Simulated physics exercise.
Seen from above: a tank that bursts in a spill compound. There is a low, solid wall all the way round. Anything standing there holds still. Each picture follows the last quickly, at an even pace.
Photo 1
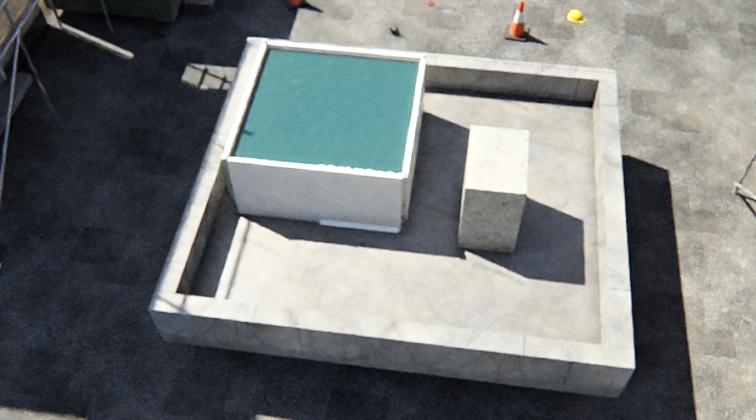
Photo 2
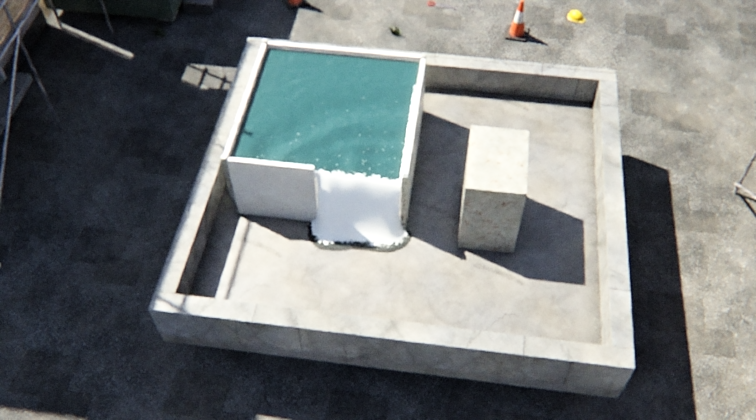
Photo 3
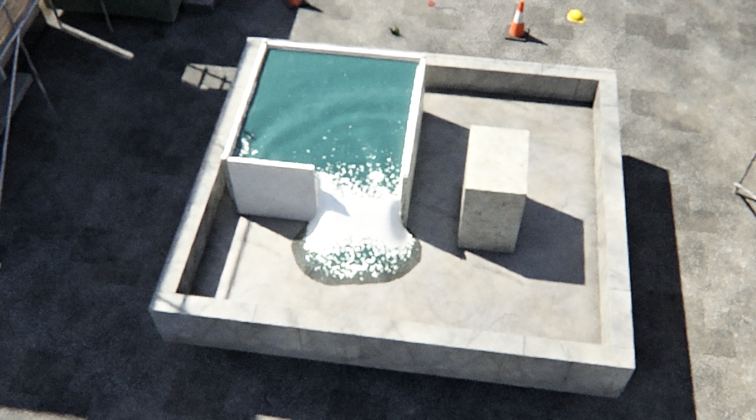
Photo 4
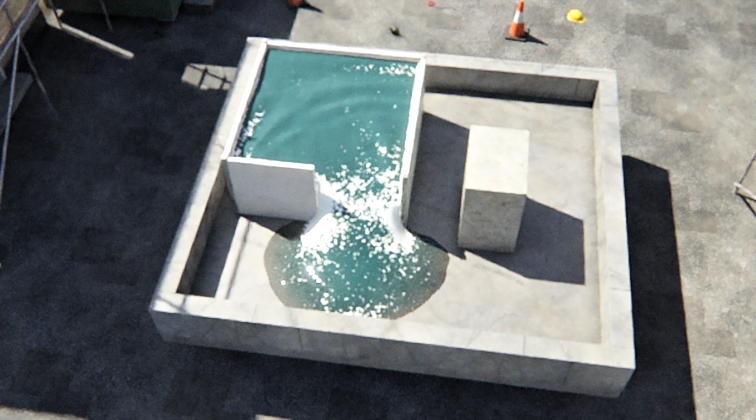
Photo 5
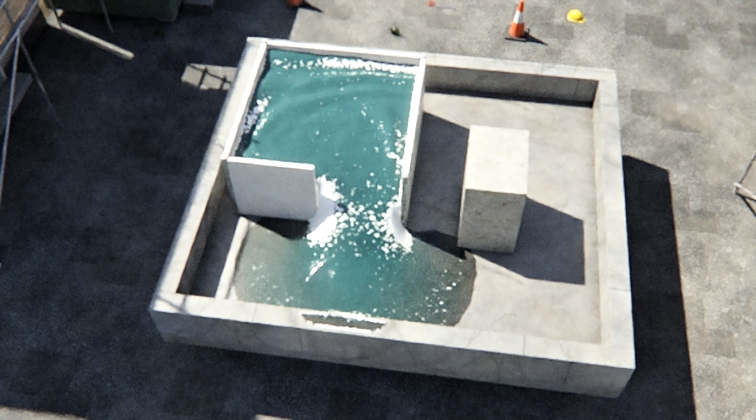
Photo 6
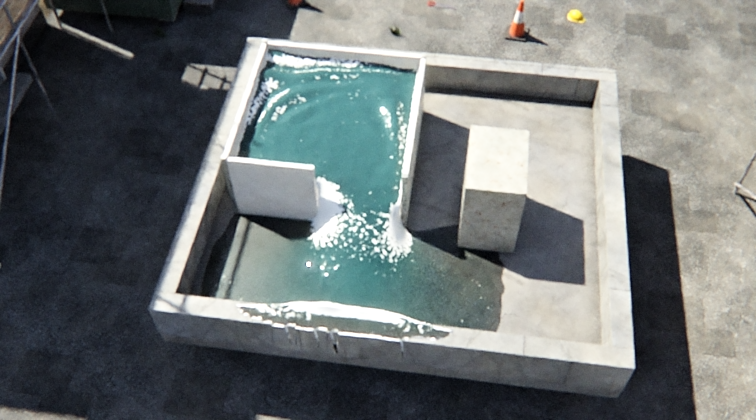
In a low-walled concrete compound, water bursts from a tank's front, spreading across the floor and splashing against the near wall.
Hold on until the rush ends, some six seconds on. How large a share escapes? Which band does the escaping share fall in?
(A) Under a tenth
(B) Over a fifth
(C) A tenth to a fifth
The answer is A.
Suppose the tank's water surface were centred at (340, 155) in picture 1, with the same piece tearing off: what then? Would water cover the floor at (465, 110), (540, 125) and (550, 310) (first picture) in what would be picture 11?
Readings in order: Unwetted / unwetted / inundated.
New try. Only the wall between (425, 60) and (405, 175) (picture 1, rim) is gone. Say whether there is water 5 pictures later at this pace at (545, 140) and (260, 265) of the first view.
In sequence: Drenched, spared.
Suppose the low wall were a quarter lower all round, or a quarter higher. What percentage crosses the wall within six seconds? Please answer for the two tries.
First try roughly 14 per cent, second try roughly 2 per cent.
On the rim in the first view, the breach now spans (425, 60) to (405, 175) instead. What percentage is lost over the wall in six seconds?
Close to 6 per cent, I reckon.
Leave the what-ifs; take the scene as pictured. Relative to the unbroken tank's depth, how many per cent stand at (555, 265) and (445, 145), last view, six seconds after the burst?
First 20 %, then 16 %.
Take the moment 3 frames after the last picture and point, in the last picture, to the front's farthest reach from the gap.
I'd point to (601, 363).
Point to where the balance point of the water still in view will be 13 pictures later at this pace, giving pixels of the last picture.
I'd place it roughly at (362, 214).
A moment on, water covers 35 % of the floor; the low wall has let 0 % over.
Next, water covers 40 % of the floor; the low wall has let 1 % over.
Then, water covers 60 % of the floor; the low wall has let 4 % over.
Later, water covers 75 % of the floor; the low wall has let 5 % over.
In the end, water covers 85 % of the floor; the low wall has let 5 % over.
